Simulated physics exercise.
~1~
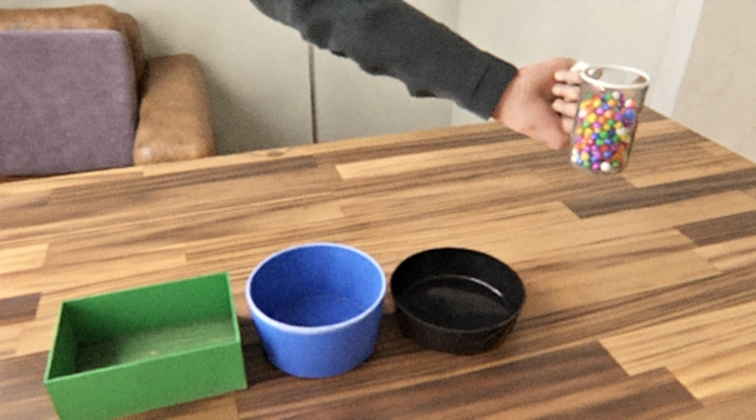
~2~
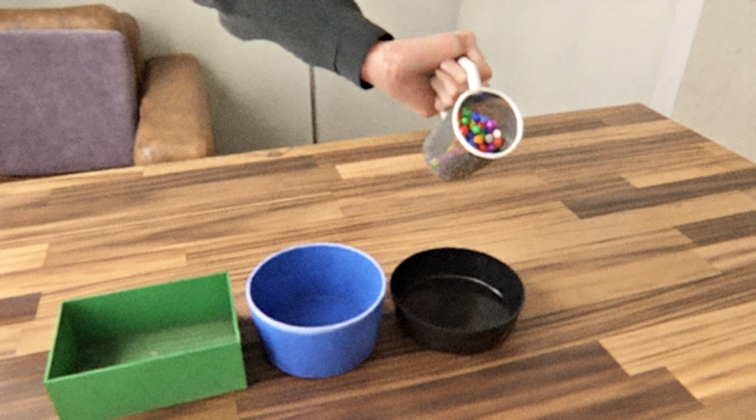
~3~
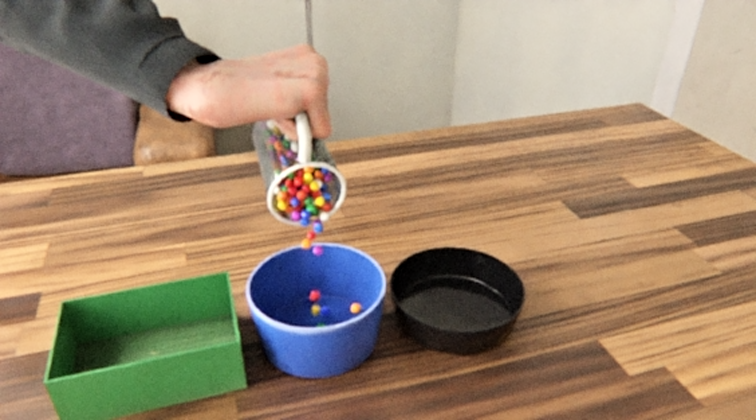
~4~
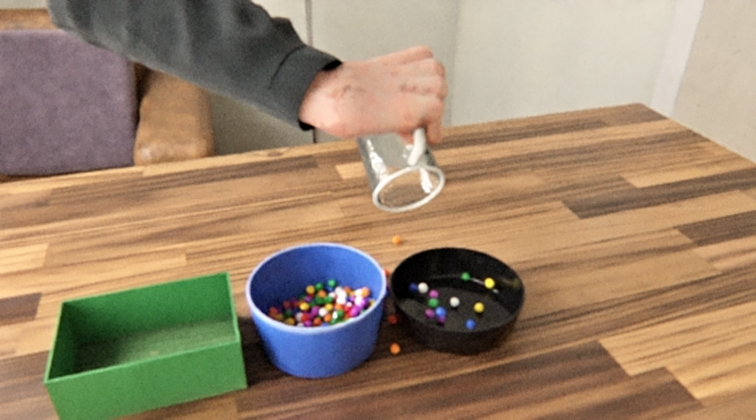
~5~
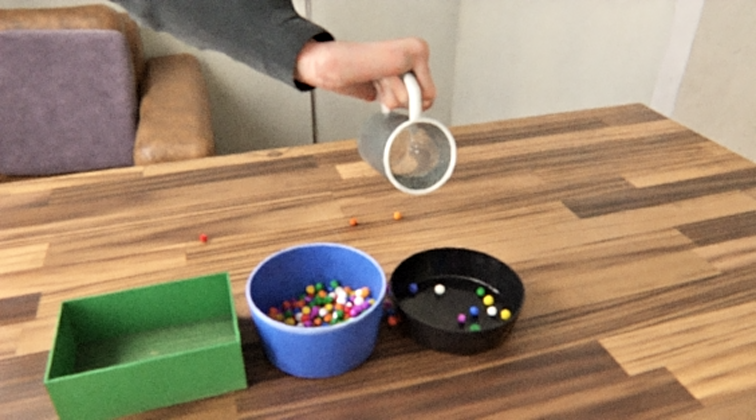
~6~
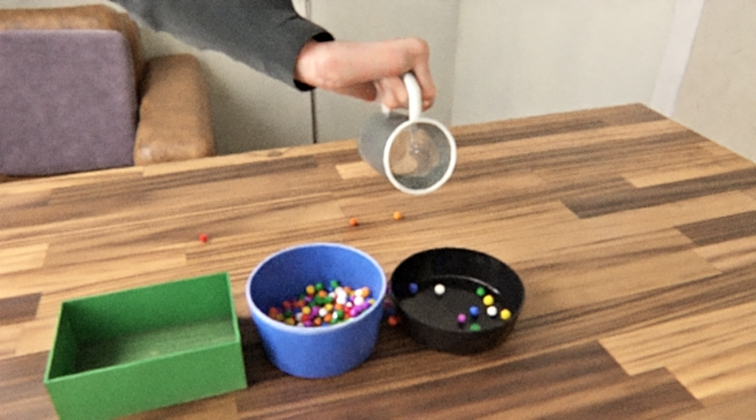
A hand carries a clear cup of colorful beads left across a wooden table, tipping it and pouring most into a blue dish, then moves right, dropping some into a black dish. The emptied cup stays tilted above, a few beads lie scattered outside, and the green tin remains empty.
